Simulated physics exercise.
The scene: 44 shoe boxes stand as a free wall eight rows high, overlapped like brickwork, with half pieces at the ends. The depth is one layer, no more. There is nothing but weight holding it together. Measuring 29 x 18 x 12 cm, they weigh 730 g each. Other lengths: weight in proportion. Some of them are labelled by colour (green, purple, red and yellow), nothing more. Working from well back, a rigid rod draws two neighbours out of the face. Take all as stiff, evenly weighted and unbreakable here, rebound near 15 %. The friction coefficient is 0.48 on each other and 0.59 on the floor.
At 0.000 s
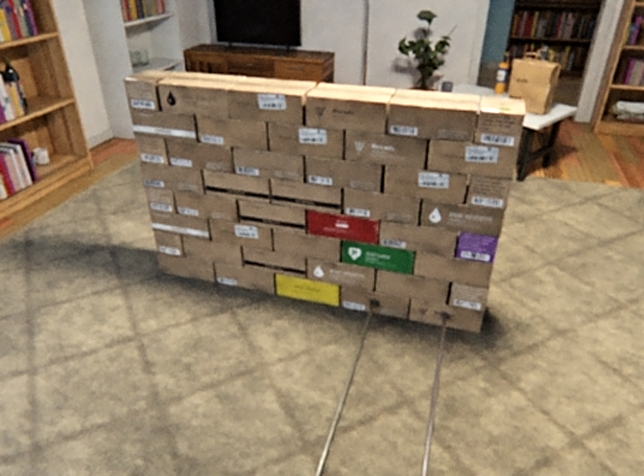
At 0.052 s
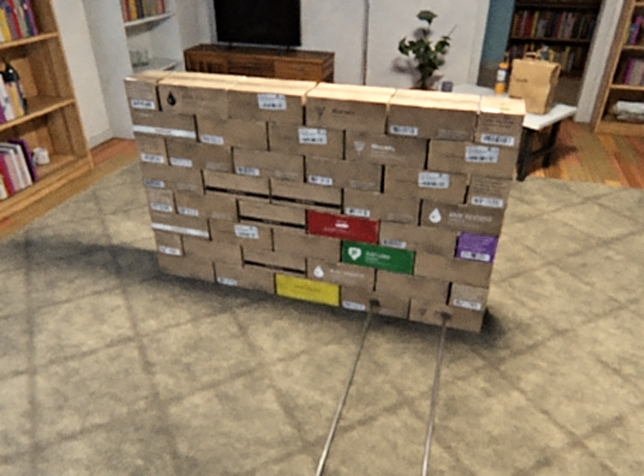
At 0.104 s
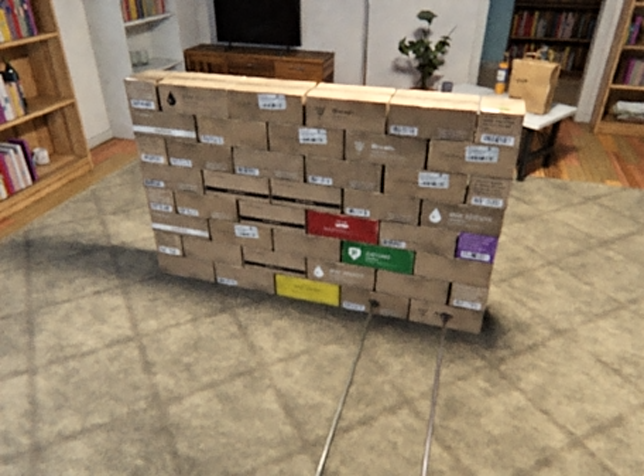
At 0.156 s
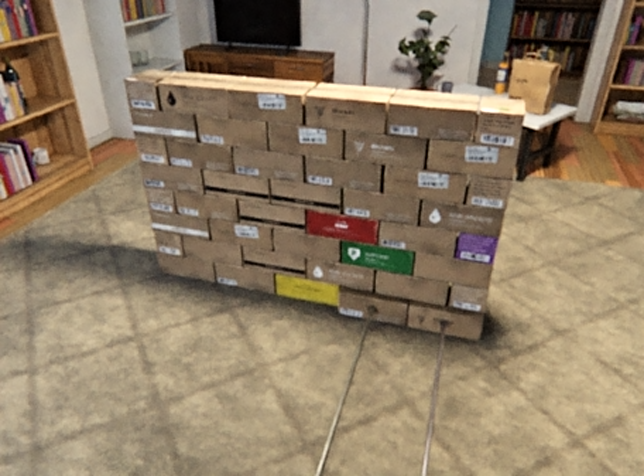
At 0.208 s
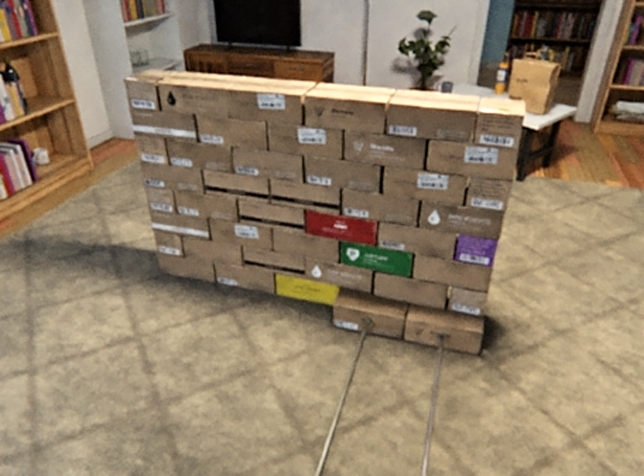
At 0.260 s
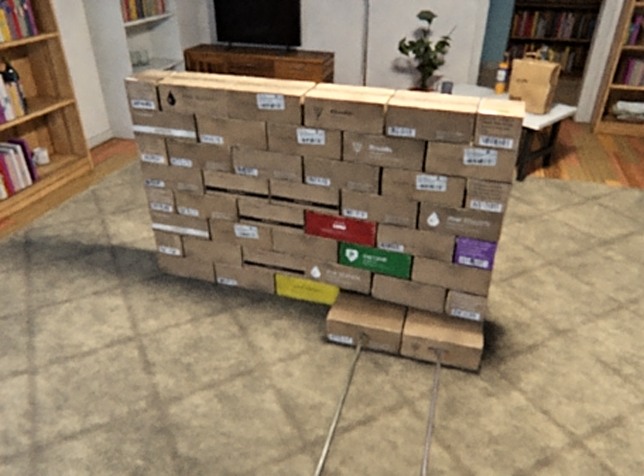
To begin with, a wall of brown boxes with red, green, yellow and purple ones stands on a patterned carpet, thin rods reaching its base at the lower right. Two neighbouring bottom boxes then slide forward, drawn steadily toward the viewer, while the boxes above shift only slightly.
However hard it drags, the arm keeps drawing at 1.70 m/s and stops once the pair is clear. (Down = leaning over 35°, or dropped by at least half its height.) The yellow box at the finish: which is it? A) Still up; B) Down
Still up.
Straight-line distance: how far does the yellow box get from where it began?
It ends some 0 cm from where it began.
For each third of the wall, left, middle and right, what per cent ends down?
Left 0 %, middle 0 %, right 60 %.
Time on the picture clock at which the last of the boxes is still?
2.0 s or so.
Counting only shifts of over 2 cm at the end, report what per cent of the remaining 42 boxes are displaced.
Share: 50 in a hundred.
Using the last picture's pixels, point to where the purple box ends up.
Roughly (485, 279).
Around 0.38 s, 4 of the 42 other boxes down; yellow box unmoved; purple box tipped 12°, 6 cm lower.
Around 1.32 s, 6 of the 42 other boxes down; yellow box unmoved; green box tipped 6°.
Finally (2.1 s), 9 of the 42 other boxes down; yellow box unmoved; purple box tipped 16°, 10 cm lower; green box tipped 10°. Seen by the last camera, middles, yellow box near (313, 279), purple box near (485, 279).
